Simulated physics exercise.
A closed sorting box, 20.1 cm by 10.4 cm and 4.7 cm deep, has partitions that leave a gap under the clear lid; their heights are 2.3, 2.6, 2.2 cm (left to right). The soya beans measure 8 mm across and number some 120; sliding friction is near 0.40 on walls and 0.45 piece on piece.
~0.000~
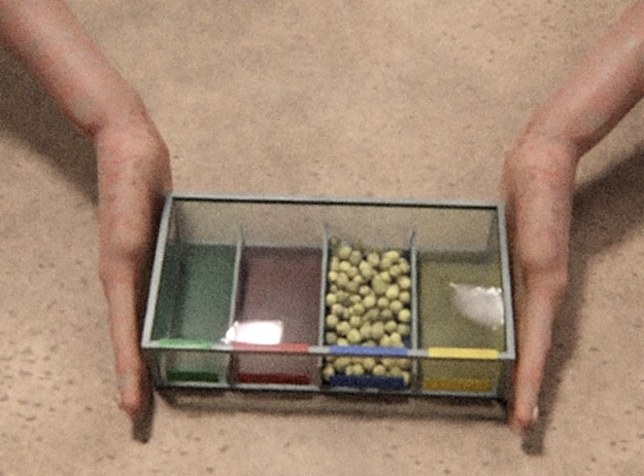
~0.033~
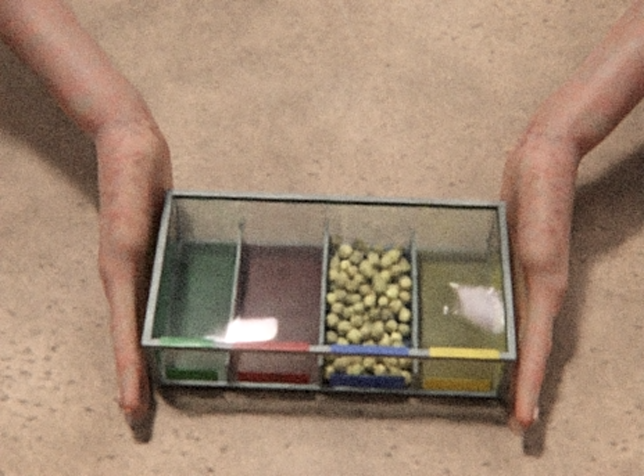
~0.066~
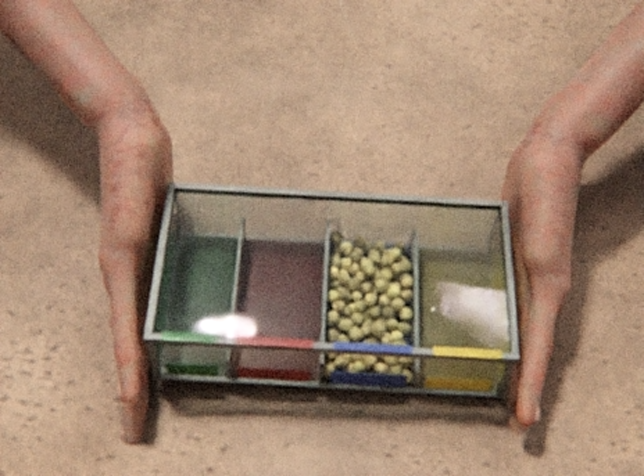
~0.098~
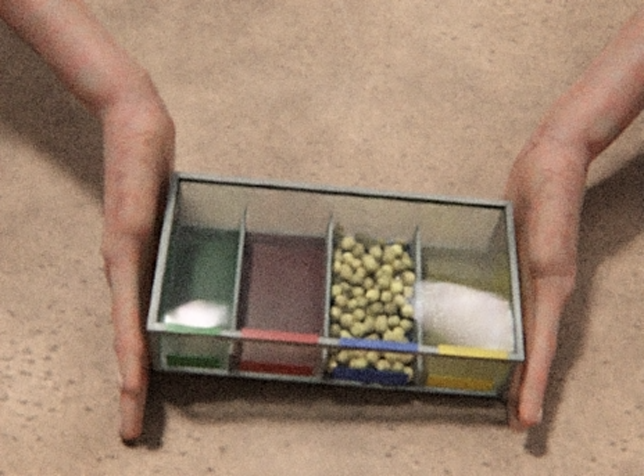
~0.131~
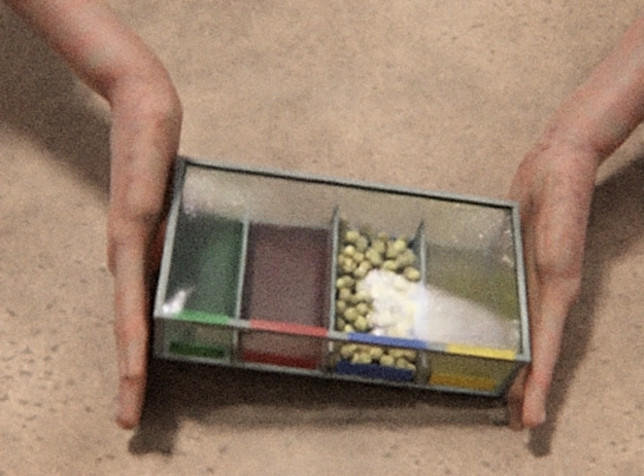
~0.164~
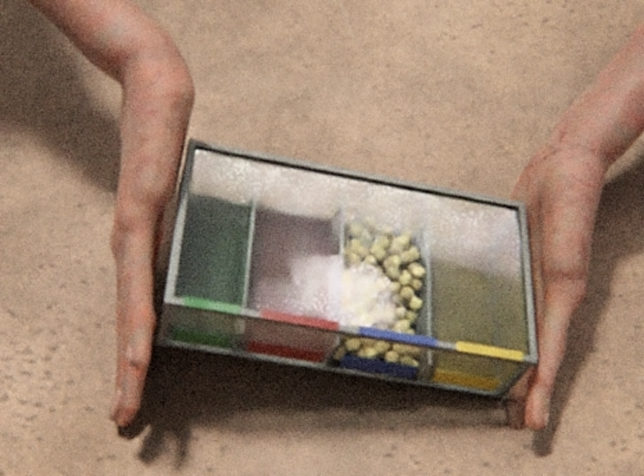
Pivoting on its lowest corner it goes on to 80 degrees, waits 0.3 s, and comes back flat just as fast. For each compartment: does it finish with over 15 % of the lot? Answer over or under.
Red: Under, blue: Over, green: Under, yellow: Over.
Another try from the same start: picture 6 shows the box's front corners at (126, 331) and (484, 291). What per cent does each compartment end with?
Red 0; blue 60; green 40; yellow 0.
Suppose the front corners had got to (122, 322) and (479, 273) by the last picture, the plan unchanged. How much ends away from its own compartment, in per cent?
It would be near 55 per cent.
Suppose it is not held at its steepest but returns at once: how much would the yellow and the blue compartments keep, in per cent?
Yellow 40; blue 60.
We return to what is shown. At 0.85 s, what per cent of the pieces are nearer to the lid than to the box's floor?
Roughly 20 per cent.
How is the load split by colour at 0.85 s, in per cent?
Red 0, blue 70, green 0, yellow 30.
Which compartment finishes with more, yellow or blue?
It is the blue one.
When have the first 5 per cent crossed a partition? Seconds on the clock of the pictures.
At about 0.60 s.
After 0.85 s, tilt 80 degrees; blue 70 %, yellow 30 %.
Then, at 1.31 s, tilt 45 degrees; blue 65 %, yellow 35 %.
Then, at 1.85 s, tilt 0 degrees; blue 65 %, yellow 35 %.
At rest (2.2 s), red 0 %, blue 65 %, green 0 %, yellow 35 %.
